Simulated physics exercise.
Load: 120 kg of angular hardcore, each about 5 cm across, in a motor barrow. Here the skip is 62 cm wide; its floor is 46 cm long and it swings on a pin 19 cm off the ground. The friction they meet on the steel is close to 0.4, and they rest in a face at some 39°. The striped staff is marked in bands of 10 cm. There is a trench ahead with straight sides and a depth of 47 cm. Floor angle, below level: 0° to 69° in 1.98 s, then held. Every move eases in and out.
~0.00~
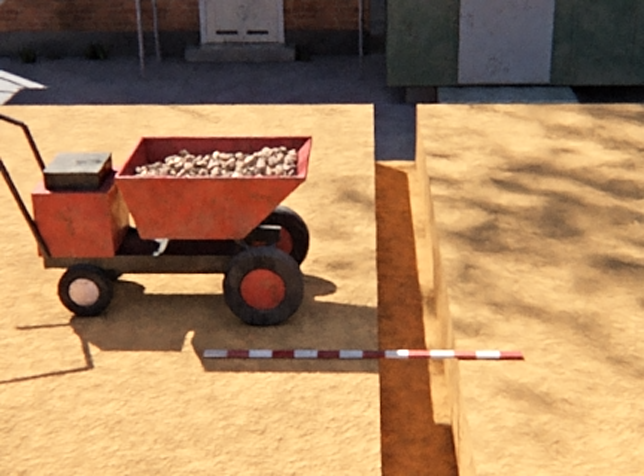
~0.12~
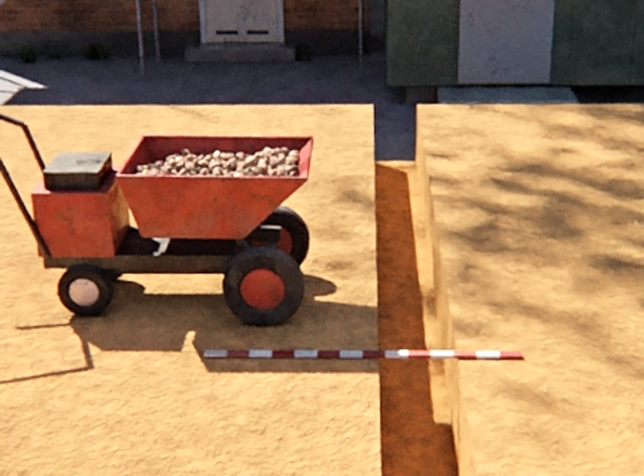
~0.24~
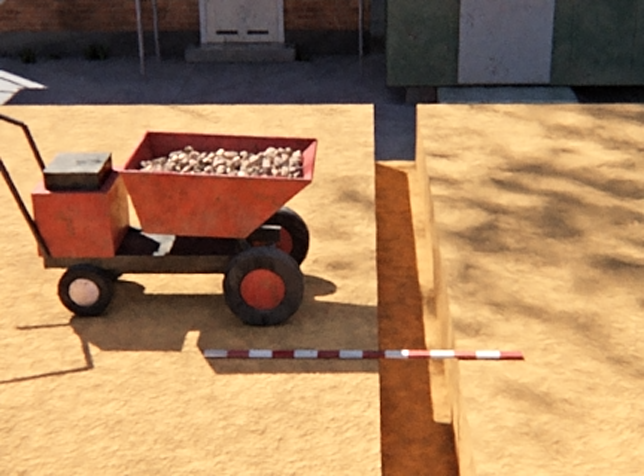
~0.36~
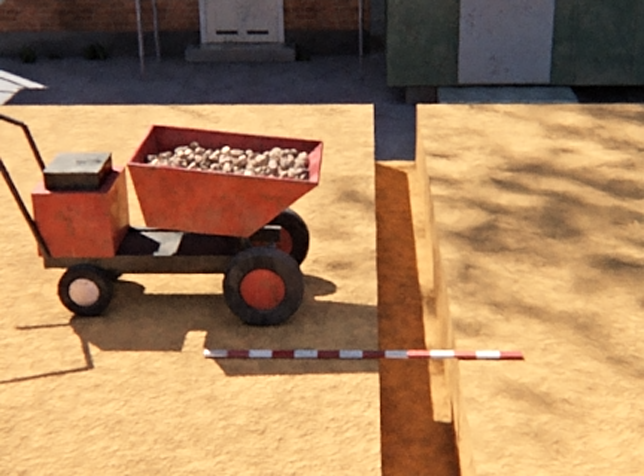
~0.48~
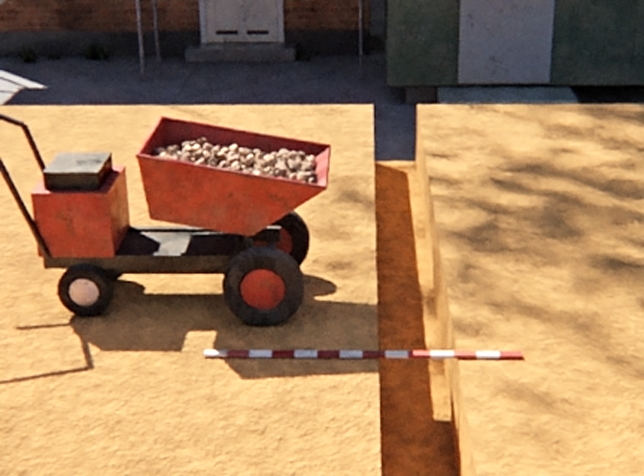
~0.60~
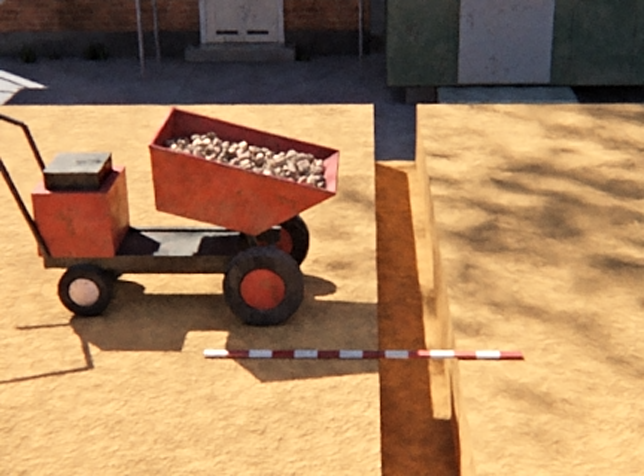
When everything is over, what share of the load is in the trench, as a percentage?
Close to 98 in a hundred.
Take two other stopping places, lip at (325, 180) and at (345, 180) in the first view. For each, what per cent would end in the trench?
Result: Close to 85 then close to 65 per cent.
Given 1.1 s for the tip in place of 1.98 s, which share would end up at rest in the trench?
Close to 95 percent, then.
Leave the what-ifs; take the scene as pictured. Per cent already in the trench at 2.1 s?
Close to 30 per cent at that time.
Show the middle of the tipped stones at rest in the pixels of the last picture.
The tipped stones centre close to (417, 367).
After 1.5 s the floor is at 58°; 100 % in the skip; the foremost stones are at (382, 241).
After 2.1 s the floor is at 69°; 68 % in the skip, 32 % in the trench; the foremost stones are at (445, 365).
After 2.4 s the floor is at 69°; 35 % in the skip, 63 % in the trench, 2 % past the trench; the foremost stones are at (488, 301).
After 4.4 s the floor is at 69°; 0 % in the skip, 98 % in the trench, 2 % past the trench; the foremost stones are at (496, 300).
